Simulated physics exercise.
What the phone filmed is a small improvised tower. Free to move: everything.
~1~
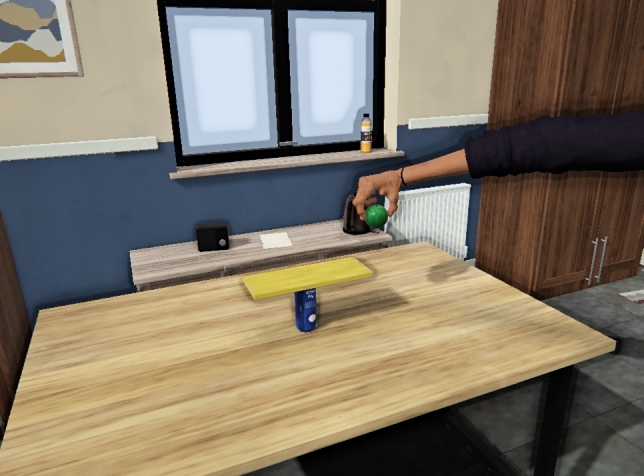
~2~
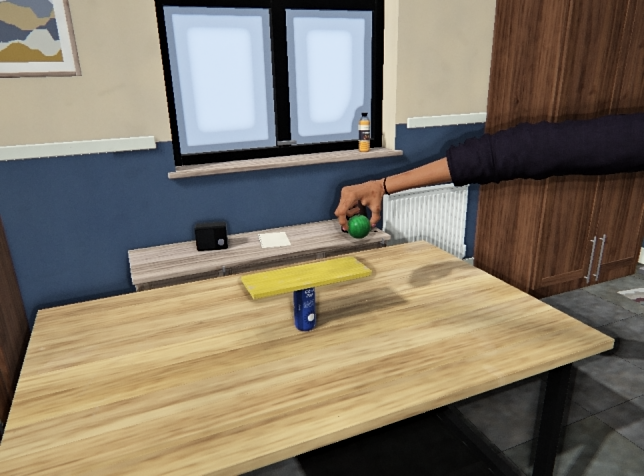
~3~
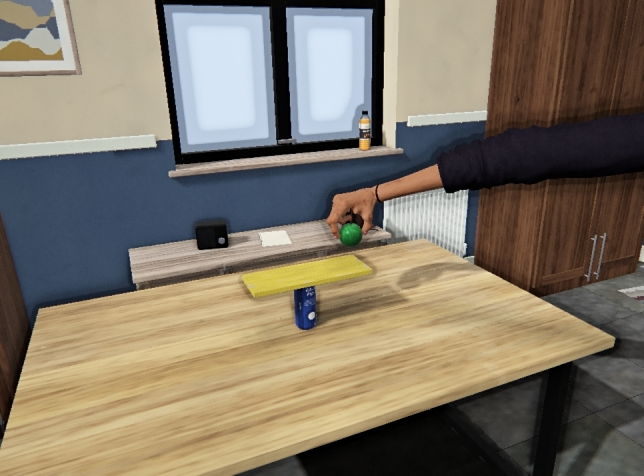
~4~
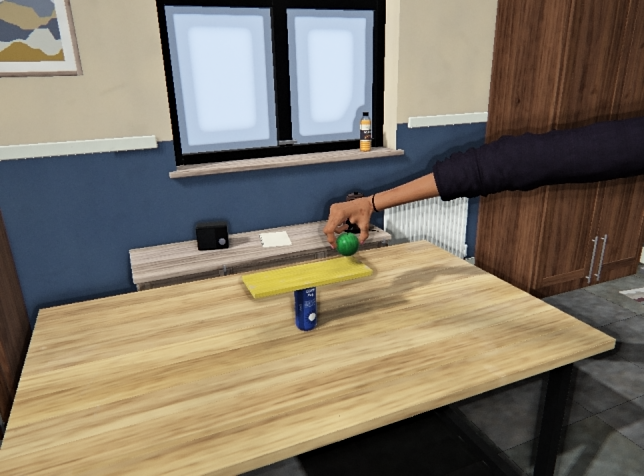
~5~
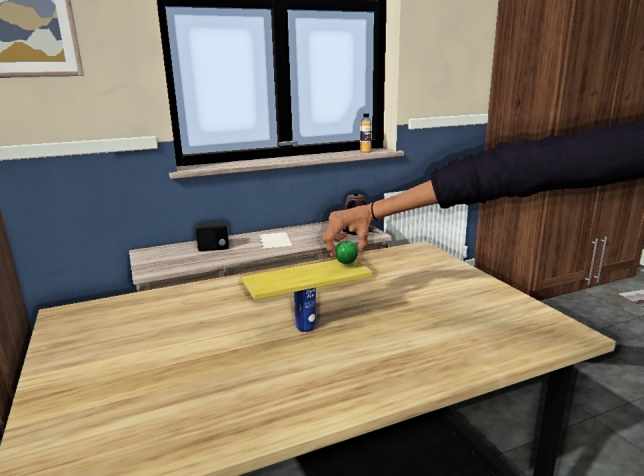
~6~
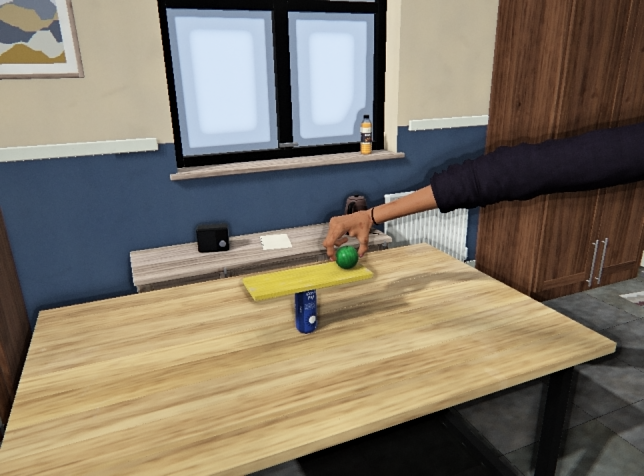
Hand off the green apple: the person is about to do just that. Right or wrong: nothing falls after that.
Wrong.
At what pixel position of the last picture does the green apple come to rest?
Look near (362, 307) in the final picture.
Then, 0.40 s on from there, green apple now fallen; yellow board turned 50° from how it was put.
Then, 0.80 s on from there, yellow board turned 54° from how it was put; blue can turned 21° from how it was put.
Then, 1.00 s on from there, blue can and yellow board now fallen.
In the end, fallen, blue can, green apple and yellow board. At the end, from the last picture's camera, green apple near (362, 307). The stack gives way.
